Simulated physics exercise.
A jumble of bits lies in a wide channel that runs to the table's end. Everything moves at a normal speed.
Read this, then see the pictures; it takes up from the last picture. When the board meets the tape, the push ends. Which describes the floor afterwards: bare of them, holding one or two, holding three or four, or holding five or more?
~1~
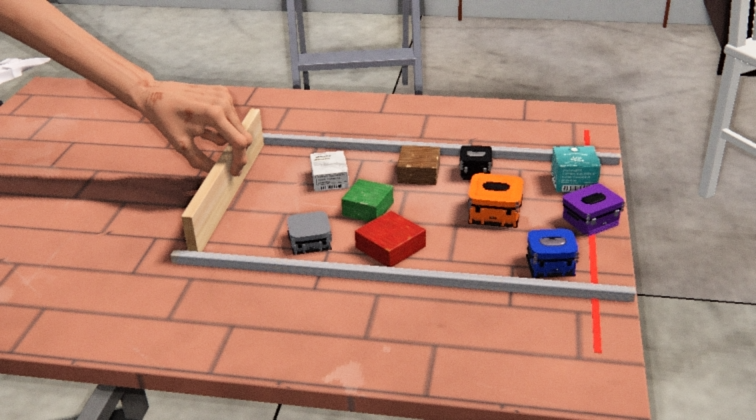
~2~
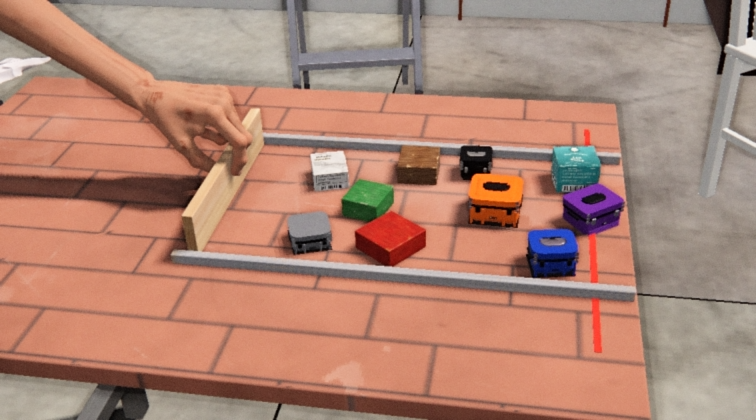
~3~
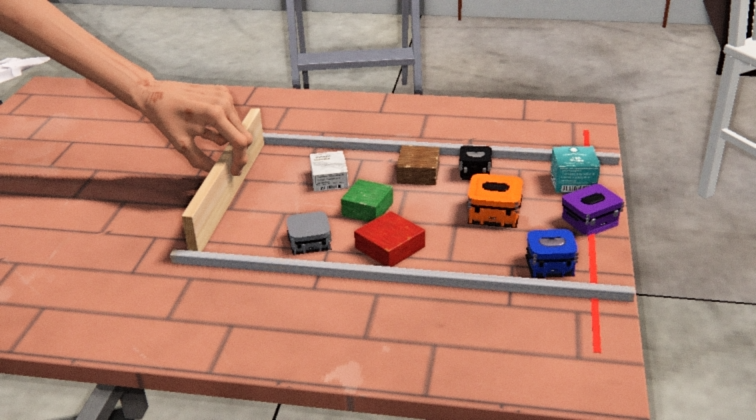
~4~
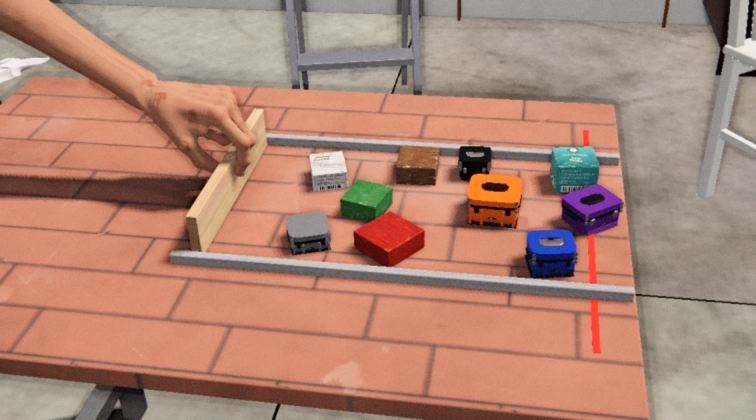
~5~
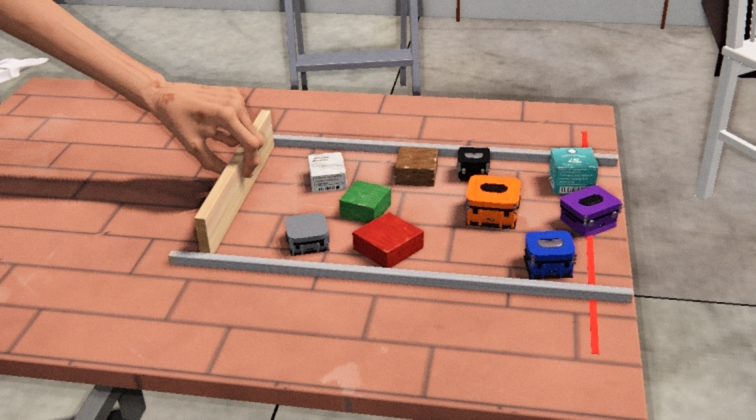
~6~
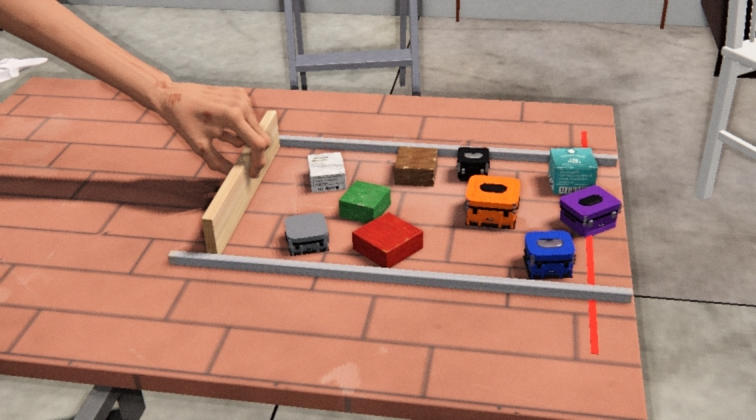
Looks like the tally of pieces that topple off is five or more there.
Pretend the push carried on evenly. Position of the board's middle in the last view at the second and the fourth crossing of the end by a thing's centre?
The first one at (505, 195), the next at (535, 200).
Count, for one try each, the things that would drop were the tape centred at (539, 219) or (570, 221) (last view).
Counts: 3, 6.
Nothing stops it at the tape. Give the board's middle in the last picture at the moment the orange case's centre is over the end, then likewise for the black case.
Near (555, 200), then near (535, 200).
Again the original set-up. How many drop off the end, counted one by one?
Count of fallen: 6.
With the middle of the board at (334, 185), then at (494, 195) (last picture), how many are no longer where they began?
First 3, then 10.
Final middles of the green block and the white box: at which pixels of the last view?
Middles: Around (610, 218) and around (606, 194).
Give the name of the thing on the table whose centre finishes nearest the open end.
The answer is the brown block.
Soon after, none off yet; purple case at rest near (589, 212); turquoise box at rest near (572, 171); blue case at rest near (549, 255).
After that, none off yet; purple case moving near (601, 213); turquoise box displaced about its own width near (605, 177); blue case displaced about its own width near (589, 262).
In the end, the number that fall off is five or more; gone, red block, black case, orange case, blue case, turquoise box and purple case.
